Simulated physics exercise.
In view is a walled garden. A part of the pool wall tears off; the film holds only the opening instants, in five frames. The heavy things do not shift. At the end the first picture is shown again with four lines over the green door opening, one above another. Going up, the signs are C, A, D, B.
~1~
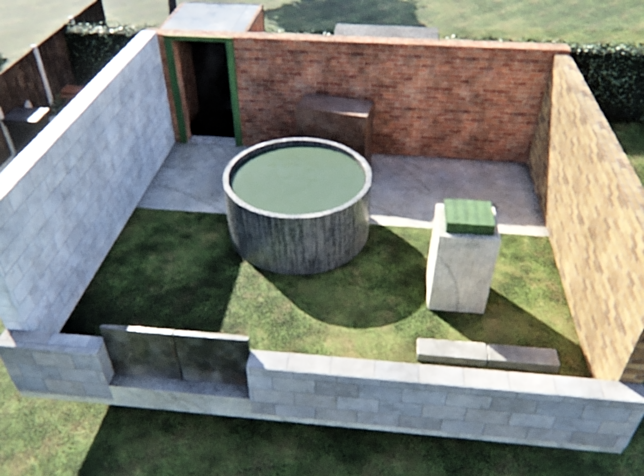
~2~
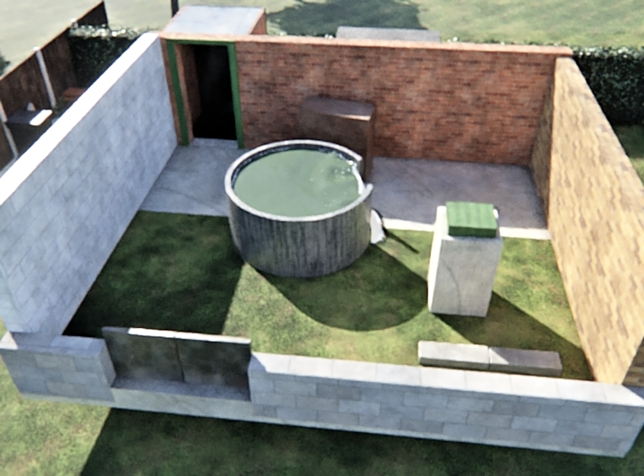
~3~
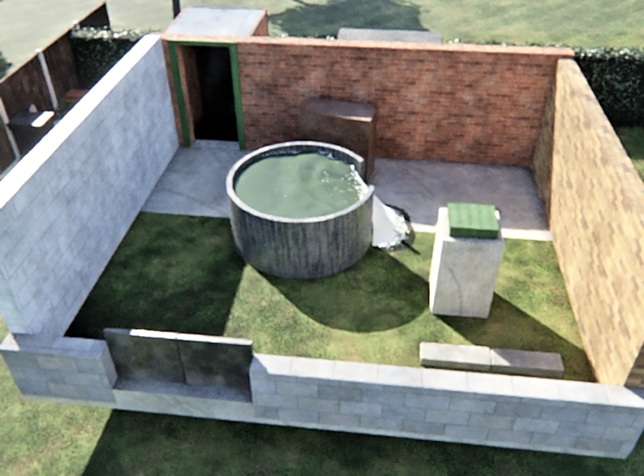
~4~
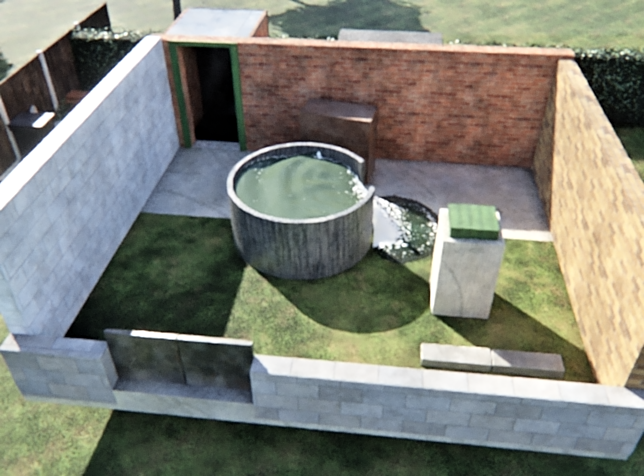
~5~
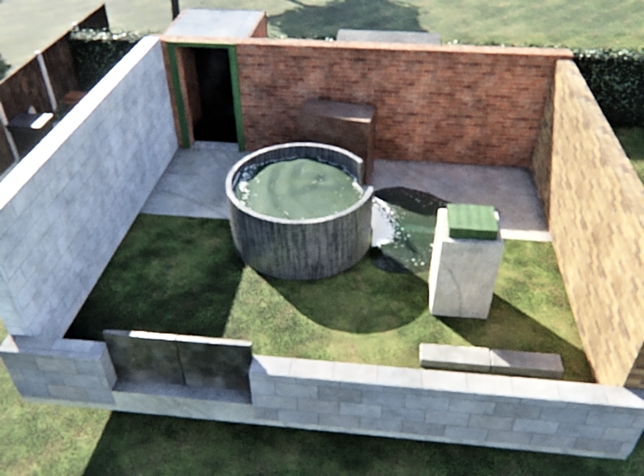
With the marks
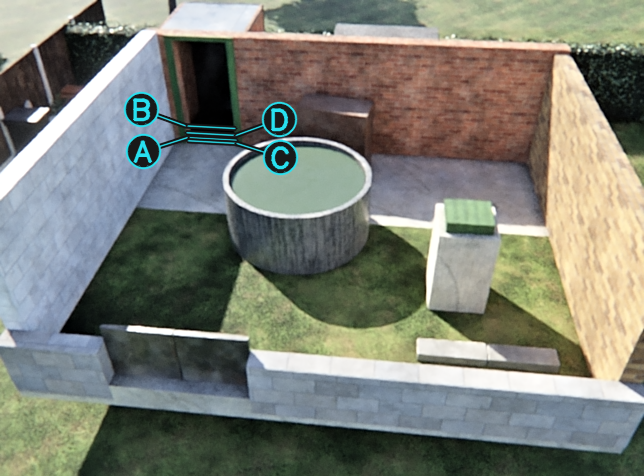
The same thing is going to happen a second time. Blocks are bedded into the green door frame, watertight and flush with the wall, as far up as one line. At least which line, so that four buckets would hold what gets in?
The limit is C.
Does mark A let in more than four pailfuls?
No, not at all.
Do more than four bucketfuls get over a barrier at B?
No, that is safe.
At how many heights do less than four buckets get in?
All four.
On the marked copy, A at (211, 138); B at (210, 127); C at (212, 142); D at (211, 134); from the bottom up C, A, D, B.
Choosing A, nothing gets over.
Choosing B, nothing gets over.
Choosing C, a splash gets over, under a bucket.
Choosing D, nothing gets over.
